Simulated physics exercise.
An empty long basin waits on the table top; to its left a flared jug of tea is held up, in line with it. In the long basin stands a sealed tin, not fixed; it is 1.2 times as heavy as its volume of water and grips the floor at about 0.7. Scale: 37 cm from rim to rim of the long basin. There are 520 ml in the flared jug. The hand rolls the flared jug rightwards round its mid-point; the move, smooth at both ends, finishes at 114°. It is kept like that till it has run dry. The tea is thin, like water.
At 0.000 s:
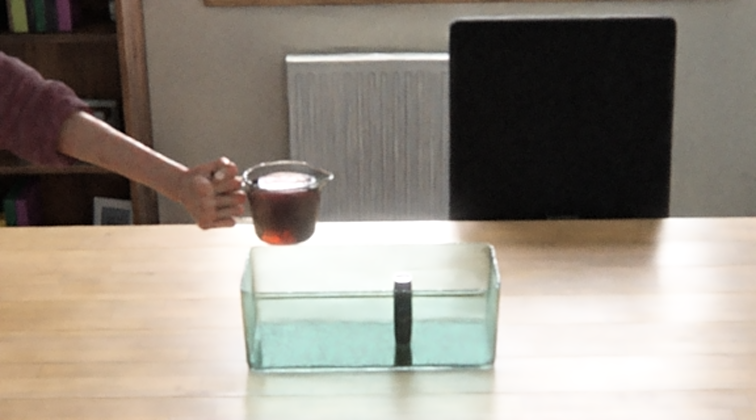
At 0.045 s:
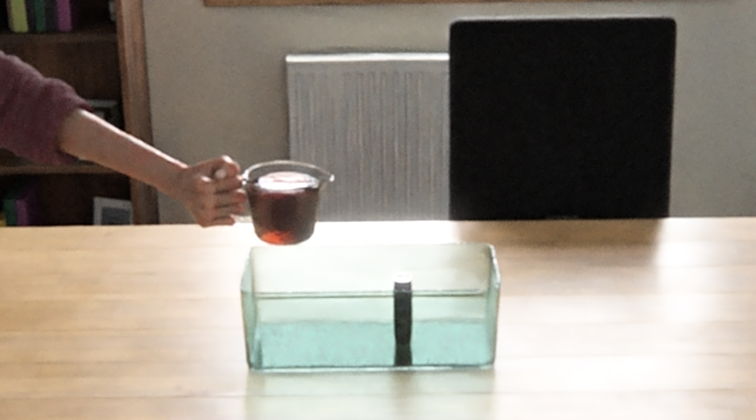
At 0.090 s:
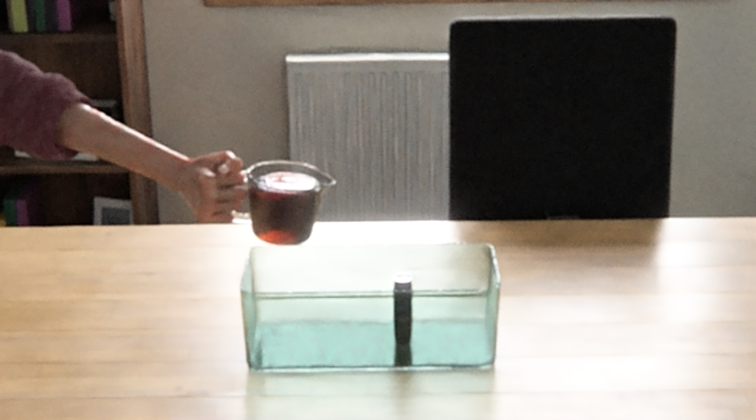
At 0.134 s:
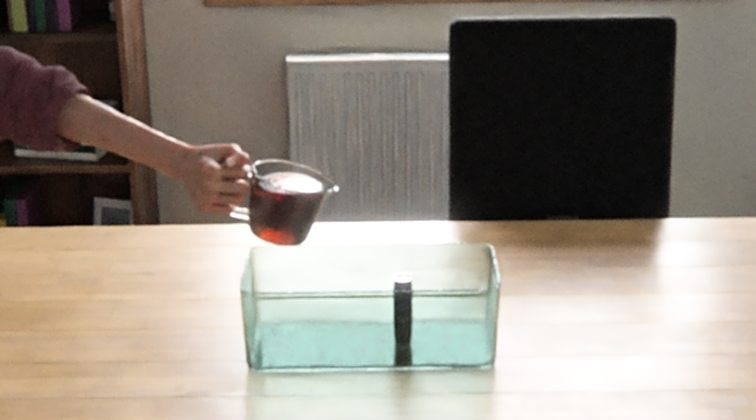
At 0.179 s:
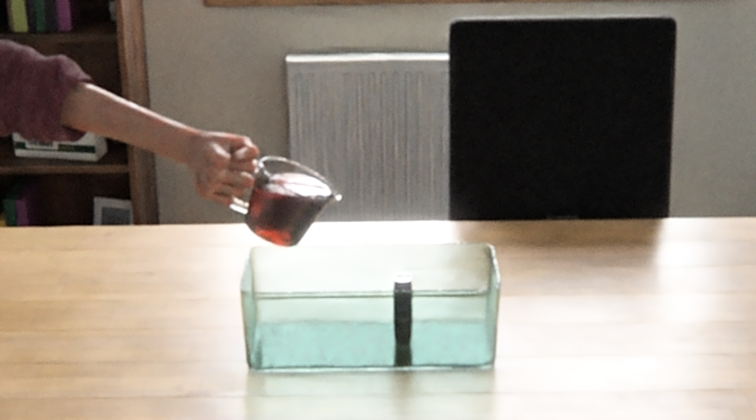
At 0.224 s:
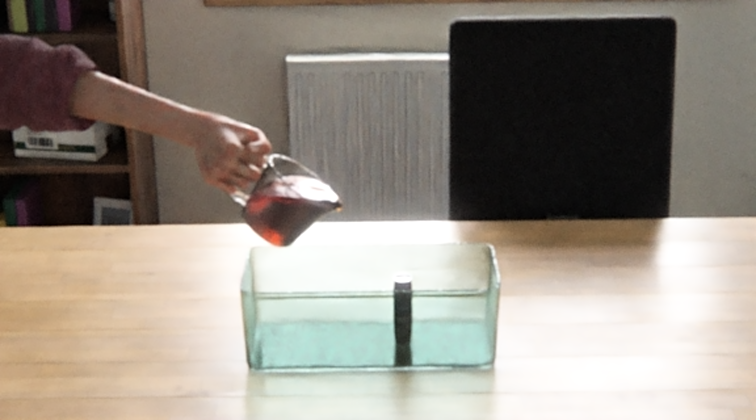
On a wooden table, a clear basin with a dark upright object in it sat below a glass jug of reddish-brown tea, which a hand held level, then tilted steadily rightwards until tea reached its lip.
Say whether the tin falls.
It keeps standing.
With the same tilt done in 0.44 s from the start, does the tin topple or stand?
Then it keeps standing.
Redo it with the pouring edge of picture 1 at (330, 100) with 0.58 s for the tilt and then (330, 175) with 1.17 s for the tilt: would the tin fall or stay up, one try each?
First it goes over; then it stays up.
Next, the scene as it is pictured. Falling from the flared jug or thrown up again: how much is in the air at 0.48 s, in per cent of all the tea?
About 20 per cent.
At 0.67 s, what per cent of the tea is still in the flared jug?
About 2 per cent.
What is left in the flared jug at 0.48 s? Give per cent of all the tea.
Some 30 per cent.
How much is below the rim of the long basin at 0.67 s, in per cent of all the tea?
Near 96 in a hundred.
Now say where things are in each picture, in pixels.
In the first picture, it leans 0°; its right rim is at (332, 176); the tea meets the walls at (249, 184) and (321, 183); the long basin's rim runs from (244, 270) to (496, 267); the tin's top is at (403, 281).
In the second picture, it leans 2°; its right rim is at (333, 177); the tea meets the walls at (249, 183) and (321, 183).
In the third picture, it leans 7°; its right rim is at (335, 181); the tea meets the walls at (251, 182) and (323, 185).
In the fourth picture, it leans 14°; its right rim is at (338, 188); the tea meets the walls at (253, 182) and (327, 187).
In the fifth picture, it leans 25°; its right rim is at (341, 198); the tea meets the walls at (255, 185) and (334, 191).
In the sixth picture, it leans 37°; its right rim is at (341, 209); the tea meets the walls at (252, 192) and (334, 199); 3 per cent is over the edge.
Then, 0.48 s in, the tilt is 106° and 30 per cent is still to pour; the tin stands where it began.
Then, 0.67 s in, the tilt is 114° and 2 per cent is still to pour; the tin stands where it began.
Then, 0.87 s in, the tilt is 114° and 0 per cent is still to pour; the tin stands where it began.
Then, 1.08 s in, the tilt is 114° and 0 per cent is still to pour; the tin stands where it began.
Finally, the tin stands where it began.
